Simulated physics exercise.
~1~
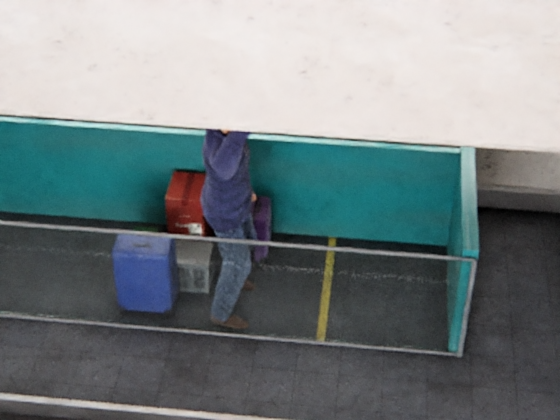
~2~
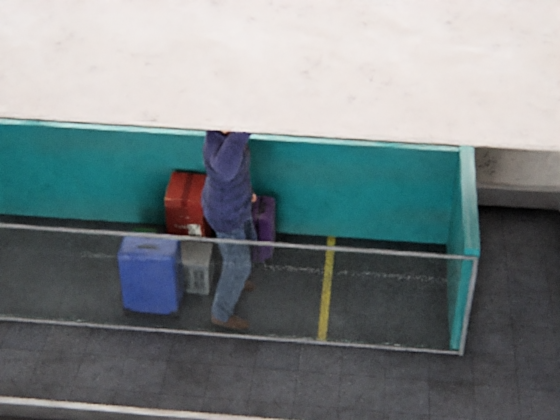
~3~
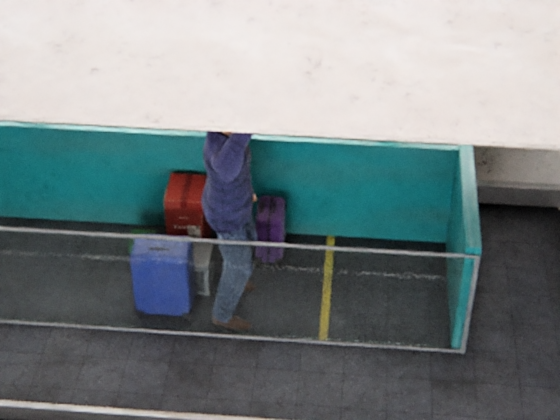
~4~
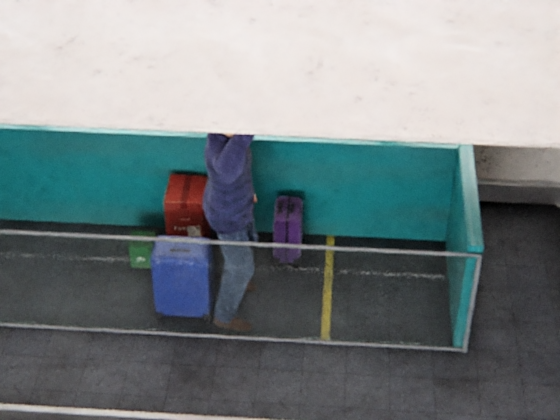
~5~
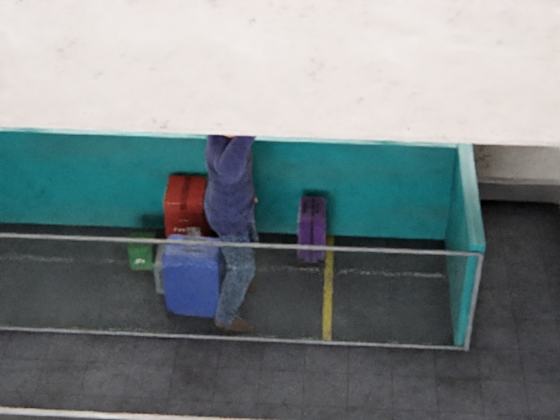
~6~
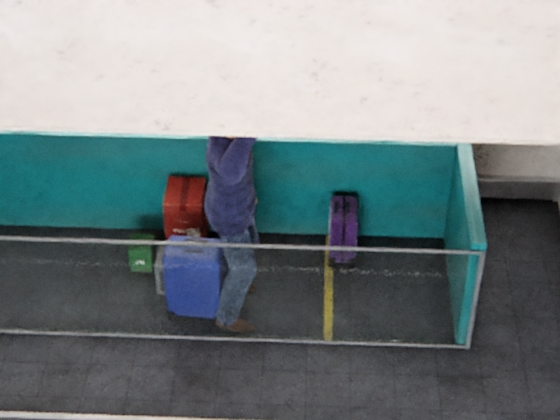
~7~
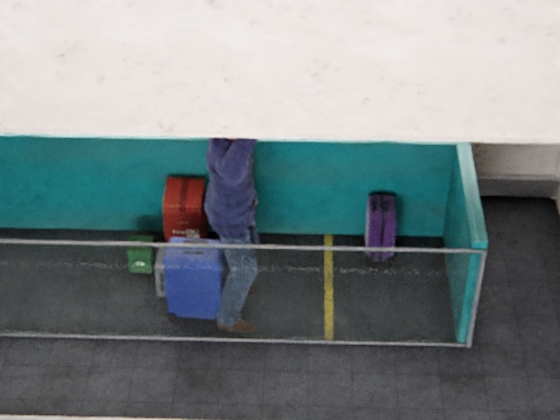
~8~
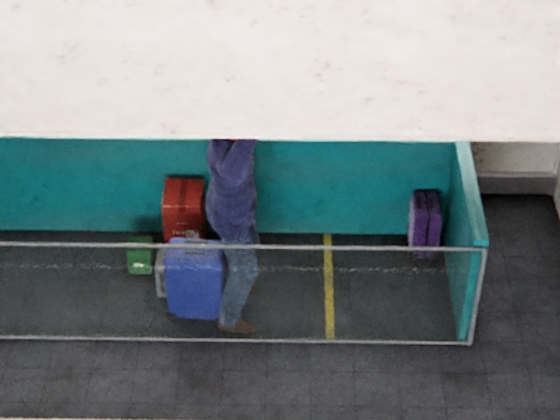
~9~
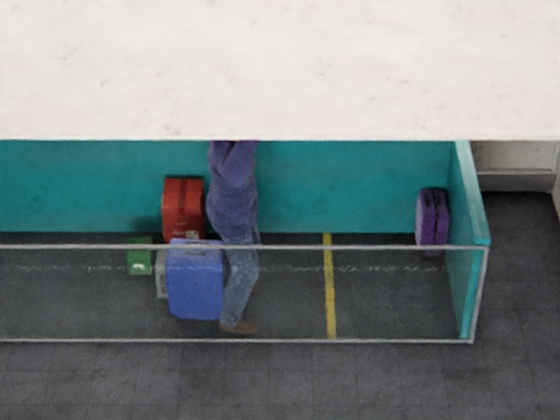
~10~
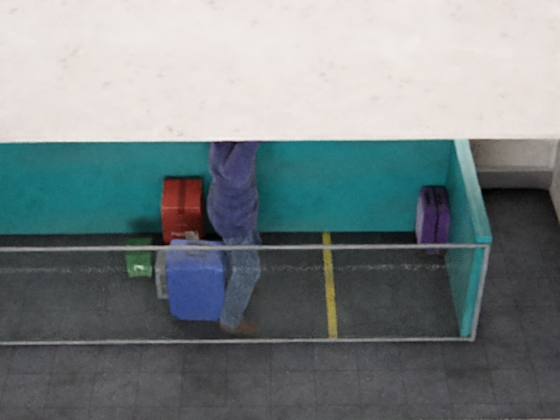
A purple wheeled case and a larger blue wheeled case roll right inside a teal-walled bay with a clear front, seen from above and outside. A person in a purple top and jeans stands among the bags, head hidden by a pale overhang, with a red bag behind and a grey crate and green tub to the left. The blue case slides a little, covering much of the crate, and stops by the person's legs. The purple case keeps rolling upright, crosses the yellow floor line and rests near the right end wall, while the blue case stays short of it.
